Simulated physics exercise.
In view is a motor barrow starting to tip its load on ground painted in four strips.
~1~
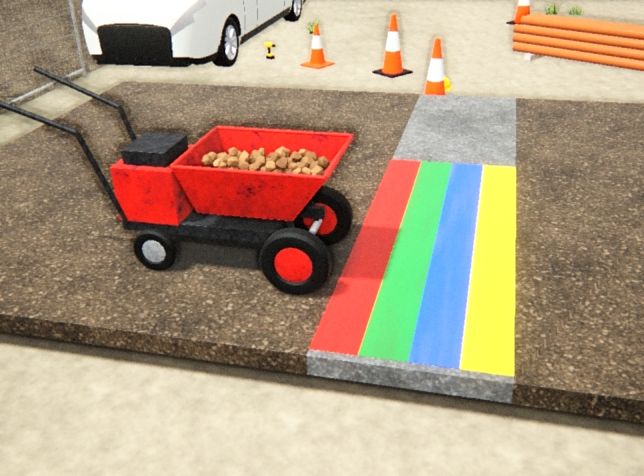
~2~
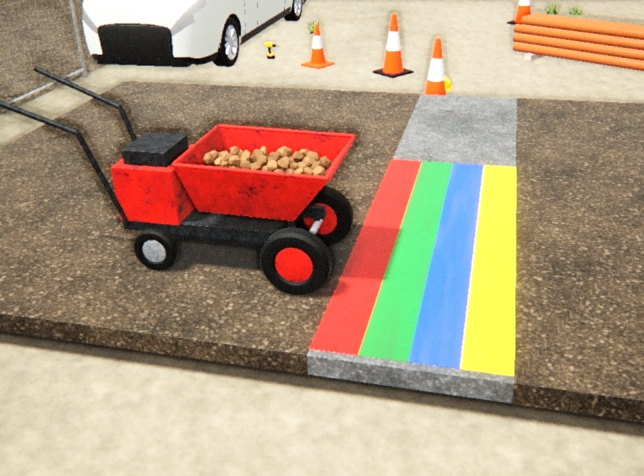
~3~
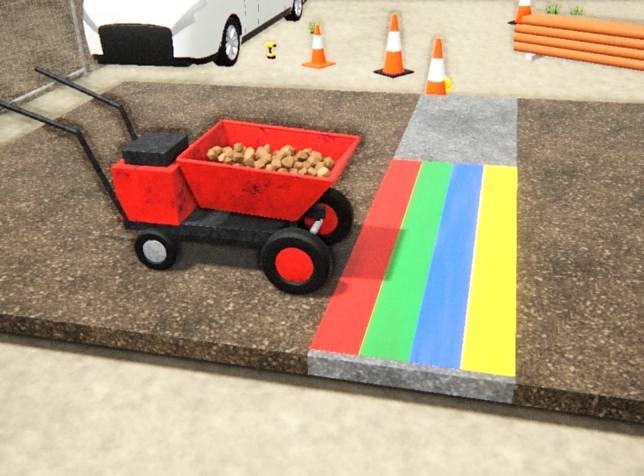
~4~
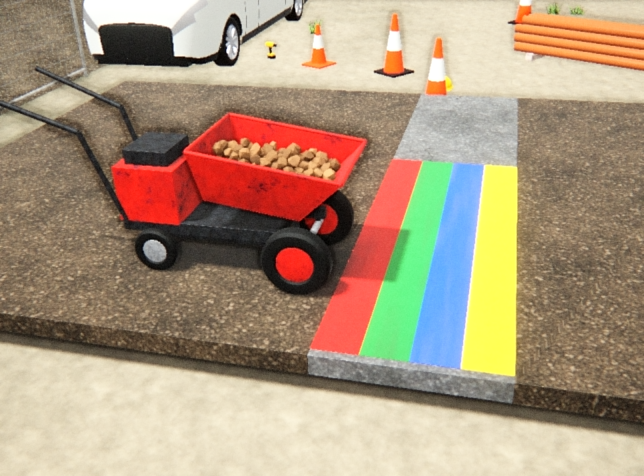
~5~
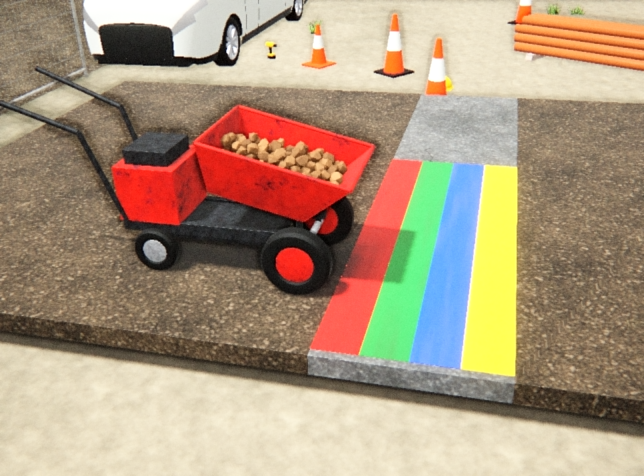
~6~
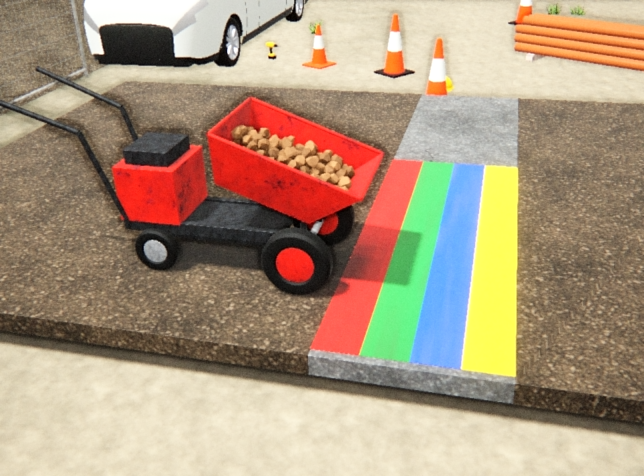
The video shows a red motor barrow loaded with brown clods standing beside red, green, blue and yellow ground strips. Its skip starts level, then gradually tilts forward to the right, while the wheels and chassis stay still.
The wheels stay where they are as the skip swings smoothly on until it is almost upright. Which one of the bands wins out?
Blue wins out.
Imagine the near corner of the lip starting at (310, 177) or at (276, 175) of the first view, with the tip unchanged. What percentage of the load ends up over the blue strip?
30 % and 10 %.
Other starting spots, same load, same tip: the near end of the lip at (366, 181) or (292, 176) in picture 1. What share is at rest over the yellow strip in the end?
The first spot gives roughly 30 %; the second gives roughly 10 %.
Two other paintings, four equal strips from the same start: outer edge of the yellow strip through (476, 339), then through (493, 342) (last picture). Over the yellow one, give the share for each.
20 % and 20 %.
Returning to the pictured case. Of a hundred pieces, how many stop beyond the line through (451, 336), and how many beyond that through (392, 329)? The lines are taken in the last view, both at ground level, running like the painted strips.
About 30 and 80 %.
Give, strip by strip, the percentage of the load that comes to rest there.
The red strip gets close to 0, the green strip close to 15, the blue strip close to 30 and the yellow strip close to 15.
Soon, skip tipped steeply; all in the skip.
A while on, skip tipped right over; about two thirds in the skip; a small part over the green strip; a small part over the blue strip.
Towards the end, skip tipped right over; about a quarter in the skip; about a quarter over the green strip; about a third over the blue strip; a small part over the yellow strip; a small part off the paint.
Finally, skip tipped right over; about a quarter in the skip; none over the red strip; about a quarter over the green strip; about a third over the blue strip; about a quarter over the yellow strip; a small part off the paint.
